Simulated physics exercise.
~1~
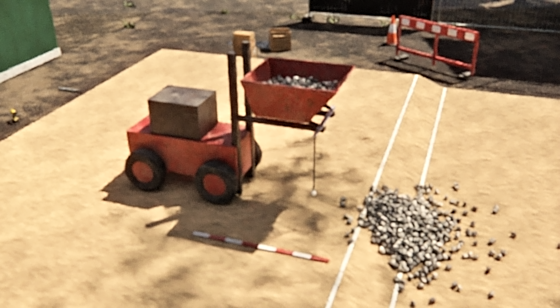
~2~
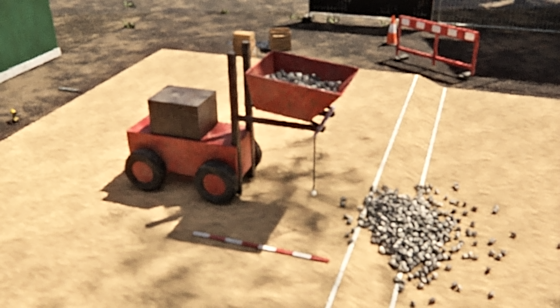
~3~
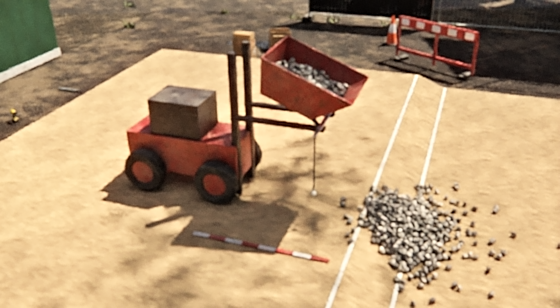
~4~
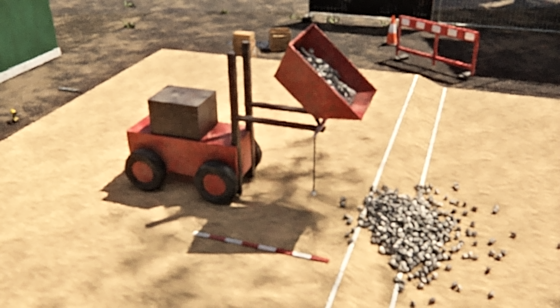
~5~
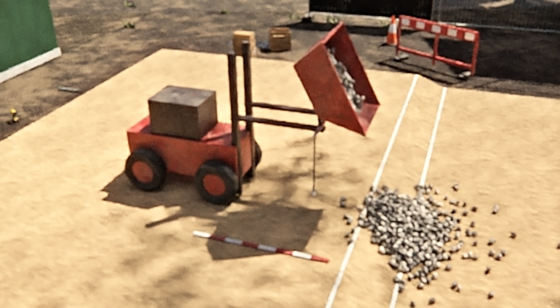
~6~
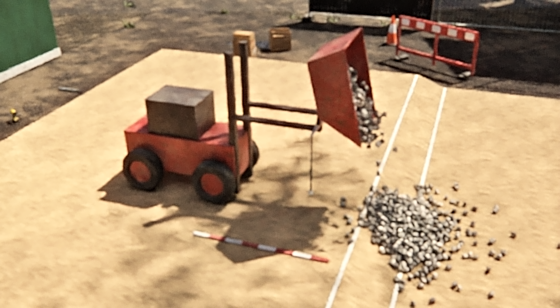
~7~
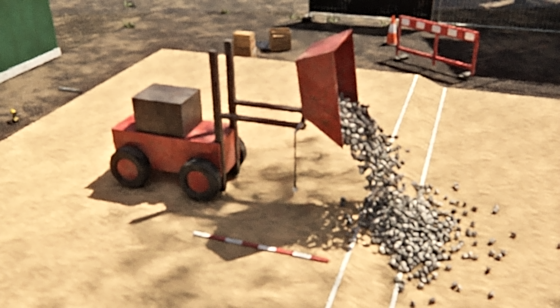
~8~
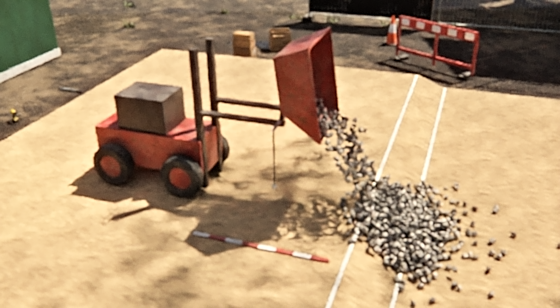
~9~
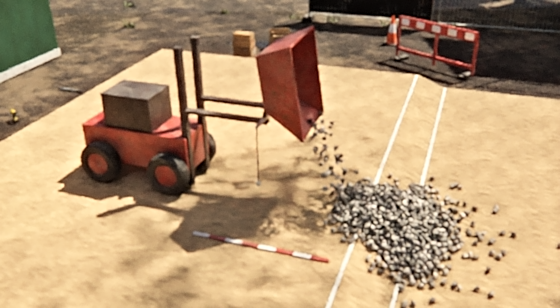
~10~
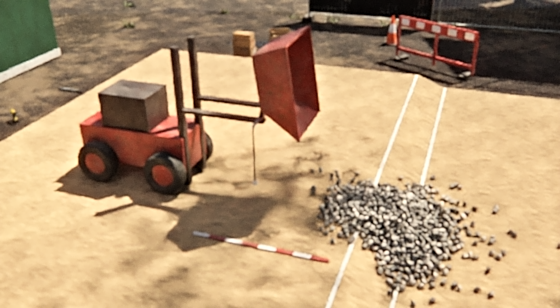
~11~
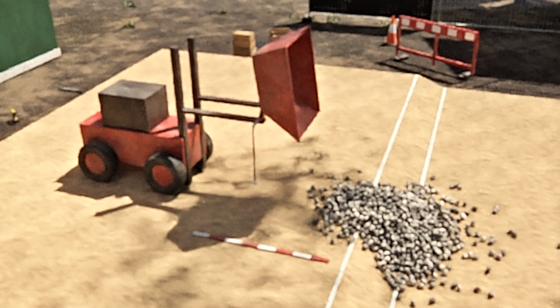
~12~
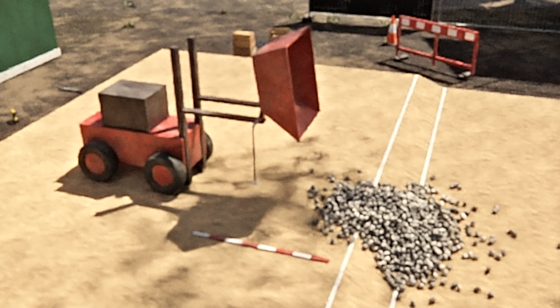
Red forklift tipping its raised skip of grey stones onto a loose pile across white lines, backing left until the skip empties.
